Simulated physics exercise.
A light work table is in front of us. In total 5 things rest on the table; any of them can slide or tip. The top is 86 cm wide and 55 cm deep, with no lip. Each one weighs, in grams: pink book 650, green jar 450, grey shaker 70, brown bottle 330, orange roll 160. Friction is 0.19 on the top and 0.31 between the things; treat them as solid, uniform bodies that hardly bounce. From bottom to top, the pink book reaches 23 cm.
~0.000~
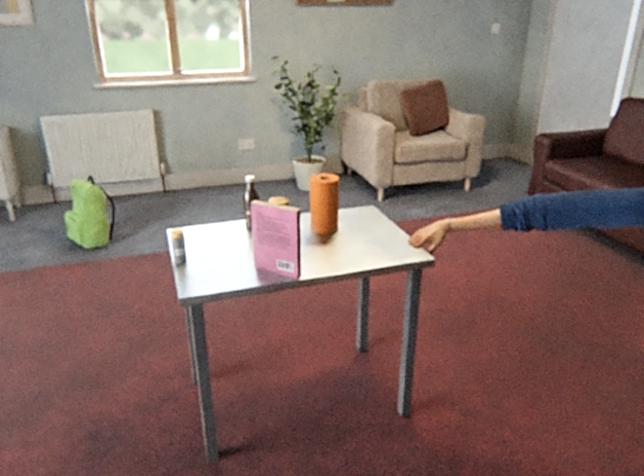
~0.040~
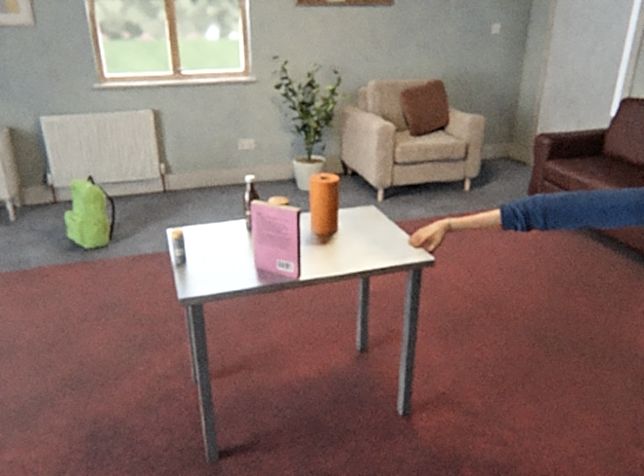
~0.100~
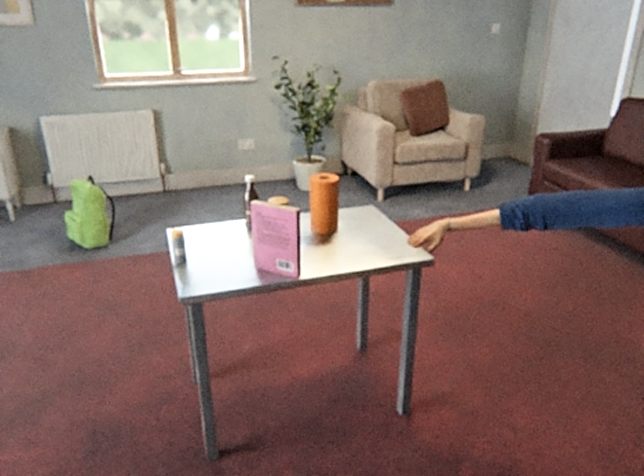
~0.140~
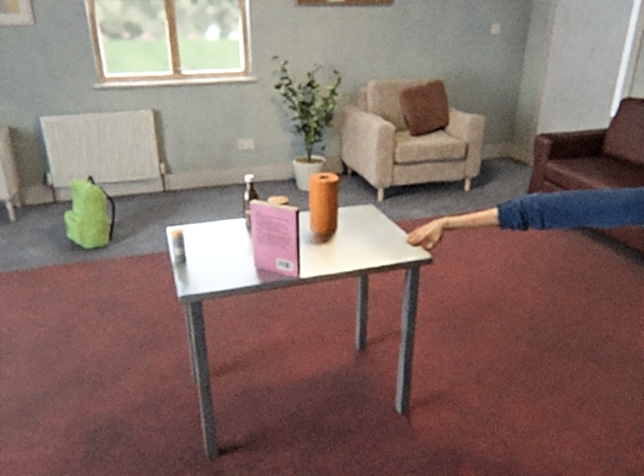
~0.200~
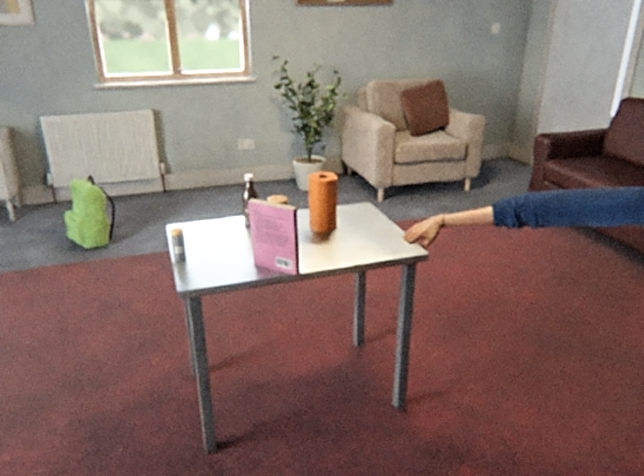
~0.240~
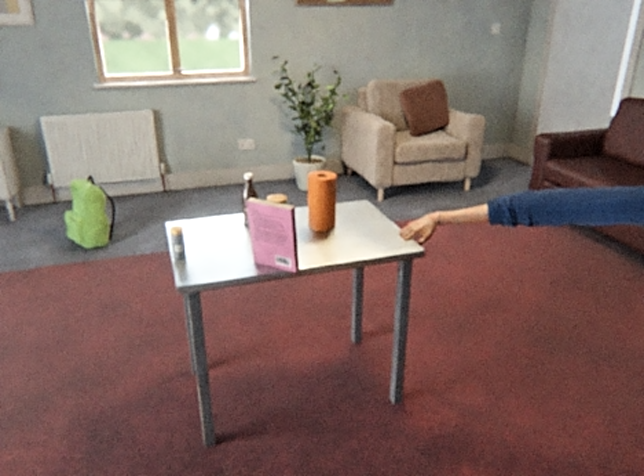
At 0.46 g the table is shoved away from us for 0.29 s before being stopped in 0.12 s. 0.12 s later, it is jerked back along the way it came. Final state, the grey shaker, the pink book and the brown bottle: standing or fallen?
One by one: Grey shaker: Stays up. Pink book: Goes over. Brown bottle: Goes over.
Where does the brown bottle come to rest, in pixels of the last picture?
Somewhere around (252, 341).
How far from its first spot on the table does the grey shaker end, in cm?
Some 14 cm.
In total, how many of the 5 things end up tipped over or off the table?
That makes 3.
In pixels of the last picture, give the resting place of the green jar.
Near (273, 334).
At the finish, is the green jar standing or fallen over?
Here's what happens: The green jar comes down.
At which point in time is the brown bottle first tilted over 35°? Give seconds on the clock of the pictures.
1.0 s, roughly.
Around 0.64 s, table 26 cm from its start; pink book now off the table; grey shaker shifted 5 cm near (174, 224); brown bottle shifted 4 cm near (241, 185).
Around 0.94 s, table 2 cm from its start; green jar and brown bottle now off the table; grey shaker shifted 17 cm near (175, 226); orange roll shifted 17 cm.
Finally (1.7 s), off the table and tipped over, pink book, green jar and brown bottle; not toppled but over 5 cm from the start, grey shaker and orange roll. In the last view, grey shaker near (176, 231), pink book near (240, 404).
